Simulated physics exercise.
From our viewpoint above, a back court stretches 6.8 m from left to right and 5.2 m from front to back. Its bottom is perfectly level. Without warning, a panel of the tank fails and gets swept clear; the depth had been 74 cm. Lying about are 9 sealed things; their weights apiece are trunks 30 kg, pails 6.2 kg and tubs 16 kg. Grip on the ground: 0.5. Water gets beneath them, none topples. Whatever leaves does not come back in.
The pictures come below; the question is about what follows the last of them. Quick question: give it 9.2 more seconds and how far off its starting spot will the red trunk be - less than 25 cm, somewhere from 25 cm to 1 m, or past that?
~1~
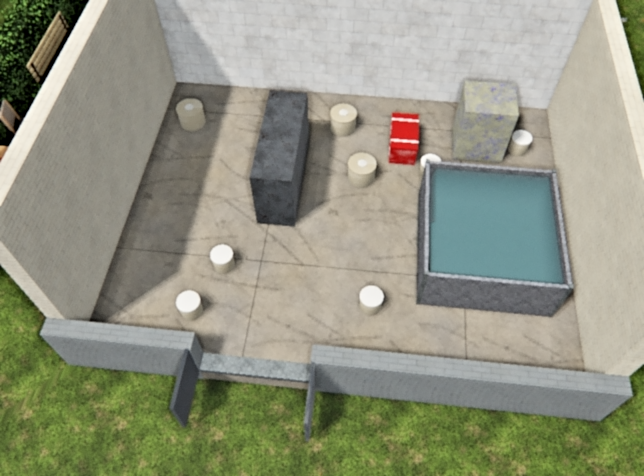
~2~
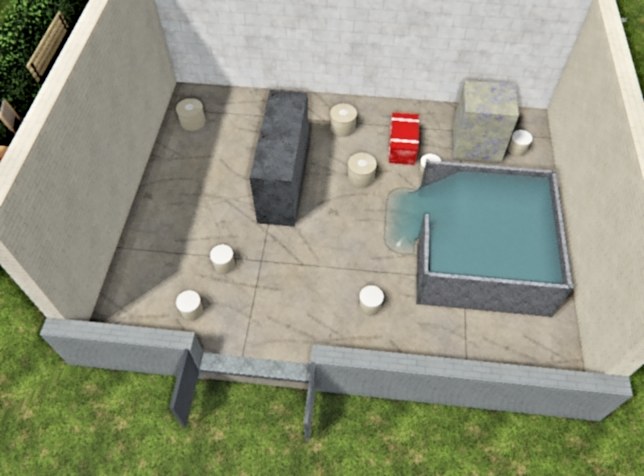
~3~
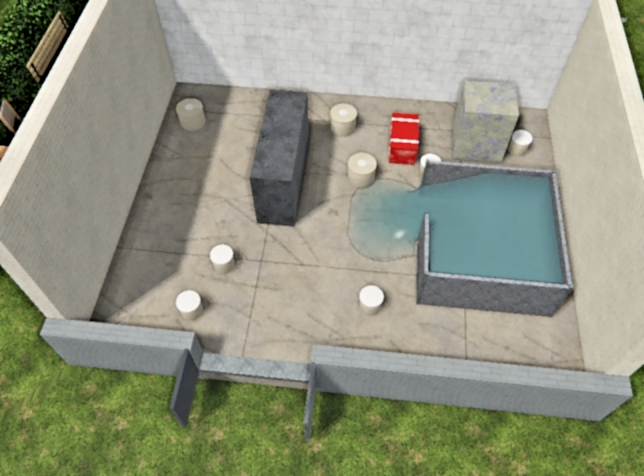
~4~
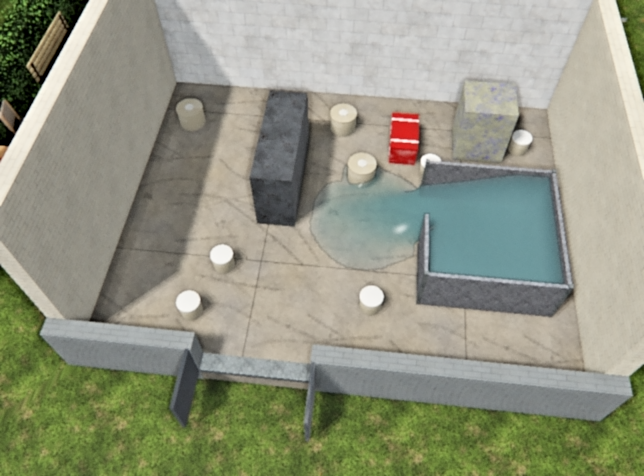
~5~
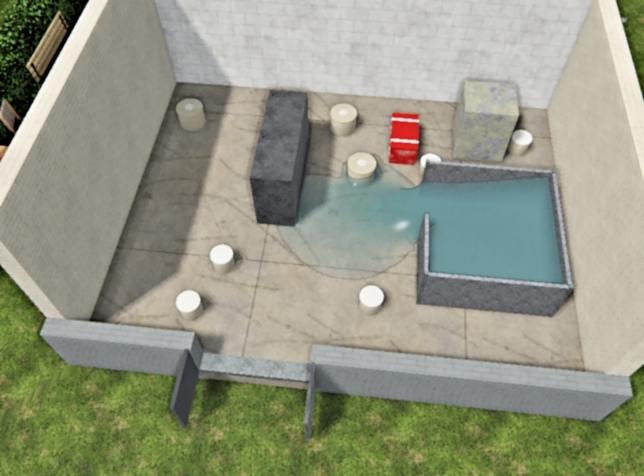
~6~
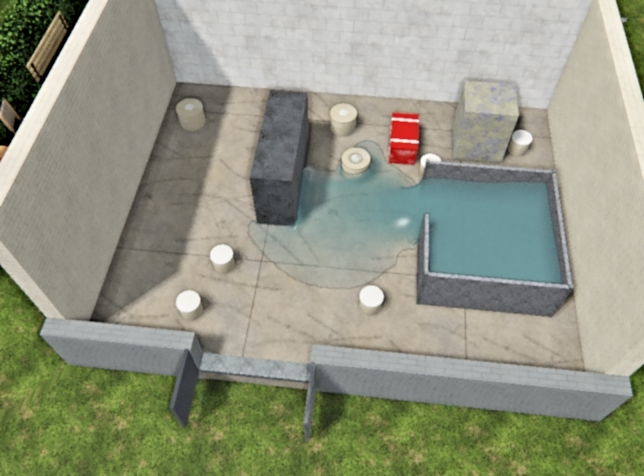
Movement: Slight.
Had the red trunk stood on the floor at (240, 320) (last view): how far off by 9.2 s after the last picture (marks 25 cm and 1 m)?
I'd say it drifts a short distance.
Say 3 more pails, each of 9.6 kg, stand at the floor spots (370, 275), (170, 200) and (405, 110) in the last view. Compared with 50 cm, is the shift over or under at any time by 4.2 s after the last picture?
Going through them in the order asked, they come out shy of the mark, shy of the mark and clear of the mark.
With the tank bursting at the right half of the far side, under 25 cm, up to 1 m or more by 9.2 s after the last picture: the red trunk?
Note: Red trunk swept well away.
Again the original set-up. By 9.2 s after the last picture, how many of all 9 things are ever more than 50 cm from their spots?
I count 6.
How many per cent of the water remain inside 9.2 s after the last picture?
82 % or so.
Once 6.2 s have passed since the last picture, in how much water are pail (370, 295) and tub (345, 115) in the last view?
Around 1 cm and 4 cm.
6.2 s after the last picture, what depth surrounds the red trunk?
Somewhere close to 4 cm.
Then, 1.2 s after the last picture the red trunk is near (405, 130), 0.0 m from its start, aground; 0 of 9 are out; 1 afloat.
Then, 3.8 s after the last picture the red trunk is near (405, 131), 0.0 m from its start, aground; 0 of 9 are out; 1 afloat.
Then, 6.2 s after the last picture the red trunk is near (405, 131), 0.0 m from its start, aground; 0 of 9 are out; 1 afloat.
Then, 9.2 s after the last picture the red trunk is near (405, 131), 0.0 m from its start, aground; 0 of 9 are out; 0 afloat.
